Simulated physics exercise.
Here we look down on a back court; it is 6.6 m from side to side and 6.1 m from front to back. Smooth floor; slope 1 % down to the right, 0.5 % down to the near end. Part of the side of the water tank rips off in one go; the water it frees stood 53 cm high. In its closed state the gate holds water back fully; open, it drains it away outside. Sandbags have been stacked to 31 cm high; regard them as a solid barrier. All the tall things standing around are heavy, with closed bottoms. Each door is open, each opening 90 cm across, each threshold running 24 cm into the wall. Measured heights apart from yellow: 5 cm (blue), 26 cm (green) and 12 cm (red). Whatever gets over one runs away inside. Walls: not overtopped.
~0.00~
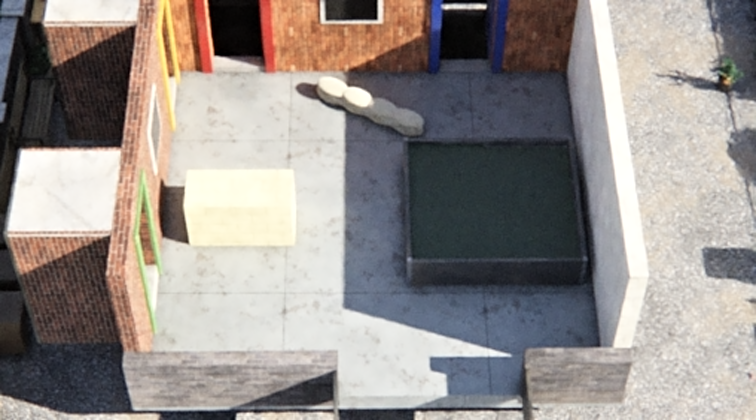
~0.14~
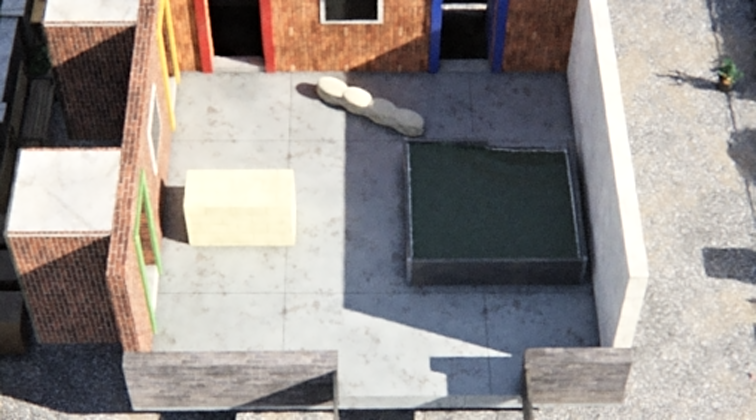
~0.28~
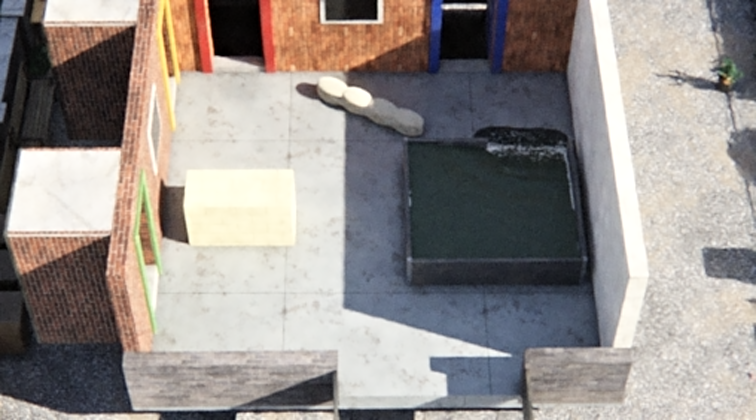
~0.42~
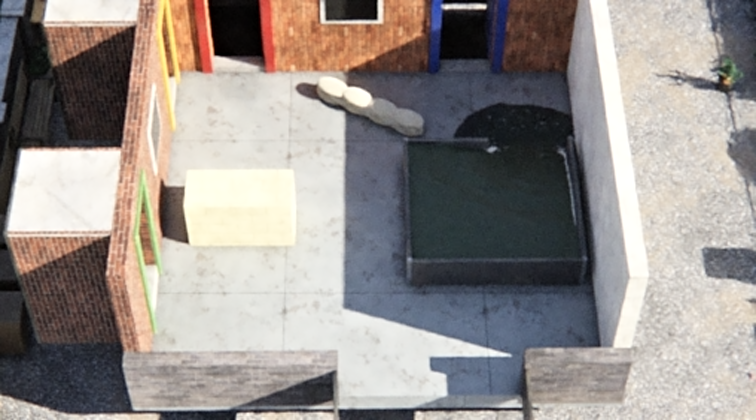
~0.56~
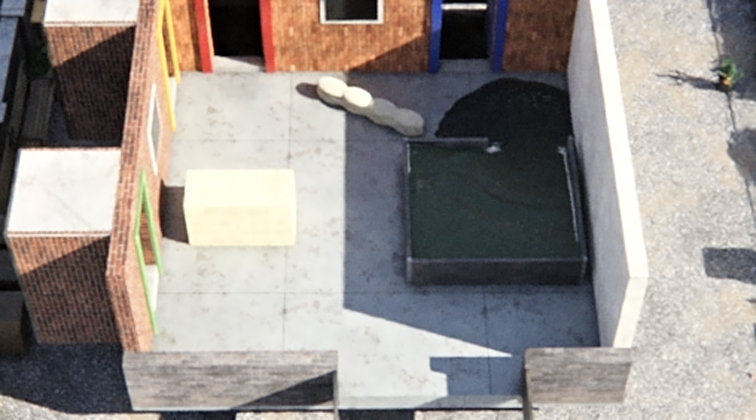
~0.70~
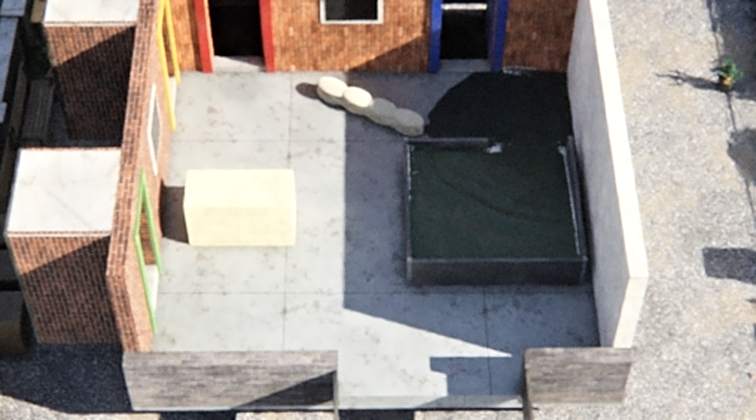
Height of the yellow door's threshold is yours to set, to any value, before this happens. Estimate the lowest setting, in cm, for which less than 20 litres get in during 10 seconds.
Around 12.5 cm.
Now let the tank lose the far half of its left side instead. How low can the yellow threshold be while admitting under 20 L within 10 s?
Estimate: Near 19 cm.
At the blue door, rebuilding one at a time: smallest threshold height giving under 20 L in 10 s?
Blue: 24 cm.
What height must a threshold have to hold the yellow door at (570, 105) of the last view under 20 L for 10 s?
It needs about 34 cm.
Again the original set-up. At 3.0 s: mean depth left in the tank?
29 cm, roughly.
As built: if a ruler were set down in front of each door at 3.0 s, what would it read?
In cm: Blue 19, yellow 0, green 0, red 0.
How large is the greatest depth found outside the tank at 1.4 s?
Max depth: Near 50 cm.
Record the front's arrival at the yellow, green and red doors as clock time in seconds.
Yellow = 3.6 s, green = 5.5 s, red = 3.2 s.
After 1.4 s water covers 15 % of the floor, deepest (50 cm) near (562, 78); it has not reached the yellow door.
After 3.0 s water covers 20 % of the floor, deepest (36 cm) near (541, 78); it has not reached the yellow door.
After 10.0 s water covers 80 % of the floor, deepest (15 cm) near (571, 151); 8 cm at the yellow door, 4 litres in over its 16 cm threshold.
At the yellow door as built, the water arrived by 3.7 s and peaked near 19 cm at 4.0 s.
Run again over the same 10 s with other heights there, 34 litres in over 11 cm, 9 litres over 14.5 cm. The limit of 20 litres is kept from about 12.5 cm up.
